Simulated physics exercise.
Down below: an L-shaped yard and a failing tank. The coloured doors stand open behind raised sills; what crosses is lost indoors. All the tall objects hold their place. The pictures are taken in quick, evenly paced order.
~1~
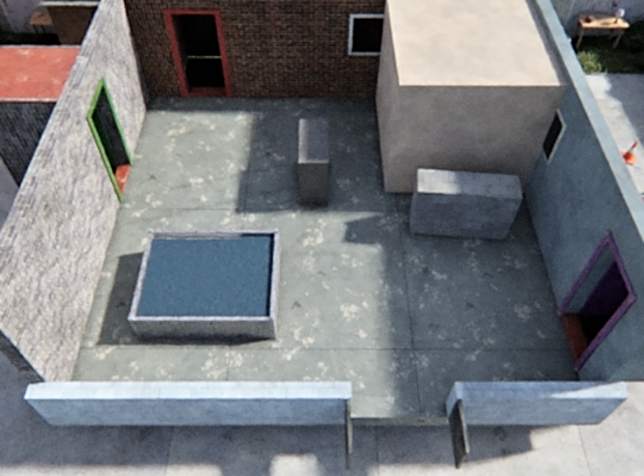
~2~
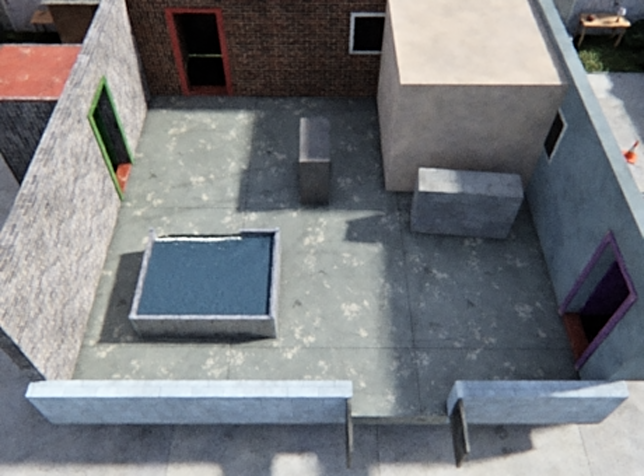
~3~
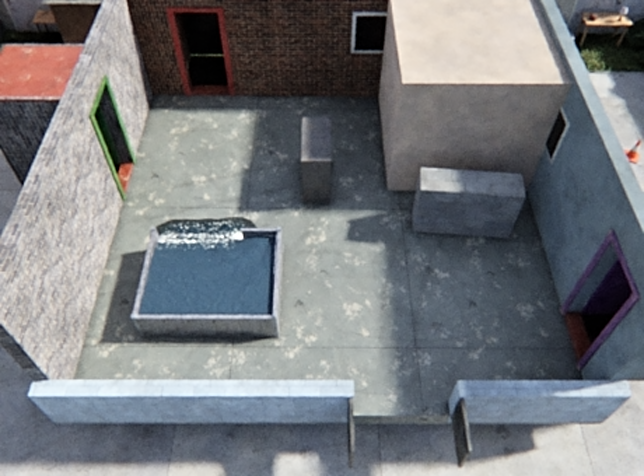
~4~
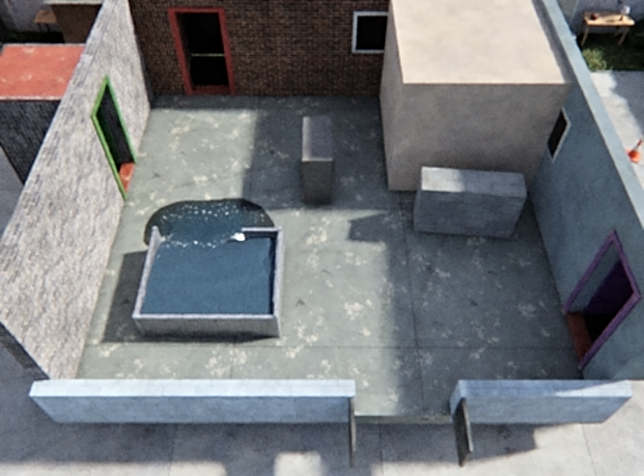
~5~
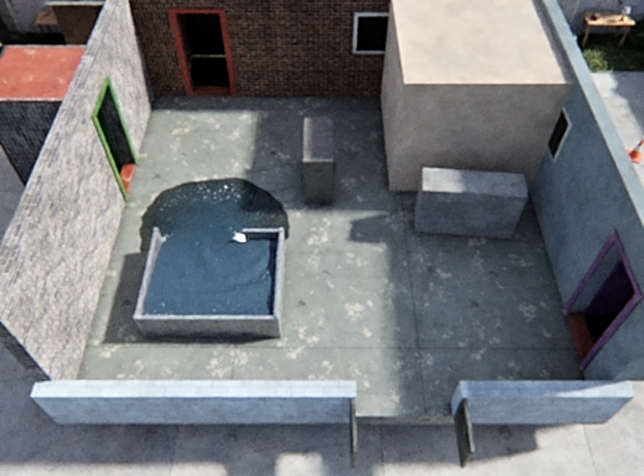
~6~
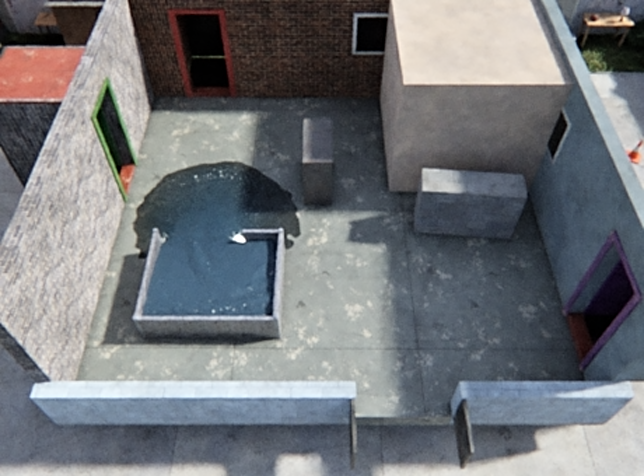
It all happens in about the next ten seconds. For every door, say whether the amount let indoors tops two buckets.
Purple door: Does not exceed it; green door: Exceeds it; red door: Exceeds it.
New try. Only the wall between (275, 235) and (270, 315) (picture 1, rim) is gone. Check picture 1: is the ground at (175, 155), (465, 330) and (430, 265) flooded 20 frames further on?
In turn: Untouched, swamped, swamped.
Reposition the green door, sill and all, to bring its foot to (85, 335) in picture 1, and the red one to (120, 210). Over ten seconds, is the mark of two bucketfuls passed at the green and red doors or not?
I'd say the green door keeps within limits and the red door keeps within limits.
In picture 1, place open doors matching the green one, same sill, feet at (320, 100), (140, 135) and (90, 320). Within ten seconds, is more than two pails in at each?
The first clears the line, the next clears the line, the last misses the line.
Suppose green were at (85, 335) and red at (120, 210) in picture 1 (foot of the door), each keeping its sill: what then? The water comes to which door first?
The red door.
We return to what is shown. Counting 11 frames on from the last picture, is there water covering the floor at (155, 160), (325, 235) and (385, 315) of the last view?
First spot inundated, second not wet, third not wet.
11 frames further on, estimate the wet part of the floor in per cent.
Near 35 in a hundred.
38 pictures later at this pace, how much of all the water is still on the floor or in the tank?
Some 92 parts in a hundred have not run off.
A moment on, water covers 25 % of the floor; the purple door not reached, the green door wet at the sill, nothing in, the red door not reached.
Next, water covers 35 % of the floor; the purple door not reached, the green door under two buckets in, the red door under two buckets in.
Then, water covers 35 % of the floor; the purple door not reached, the green door over two buckets in, the red door over two buckets in.
Later, water covers 45 % of the floor; the purple door not reached, the green door over two buckets in, the red door far over two buckets in.
In the end, water covers 70 % of the floor; the purple door not reached, the green door over two buckets in, the red door far over two buckets in.
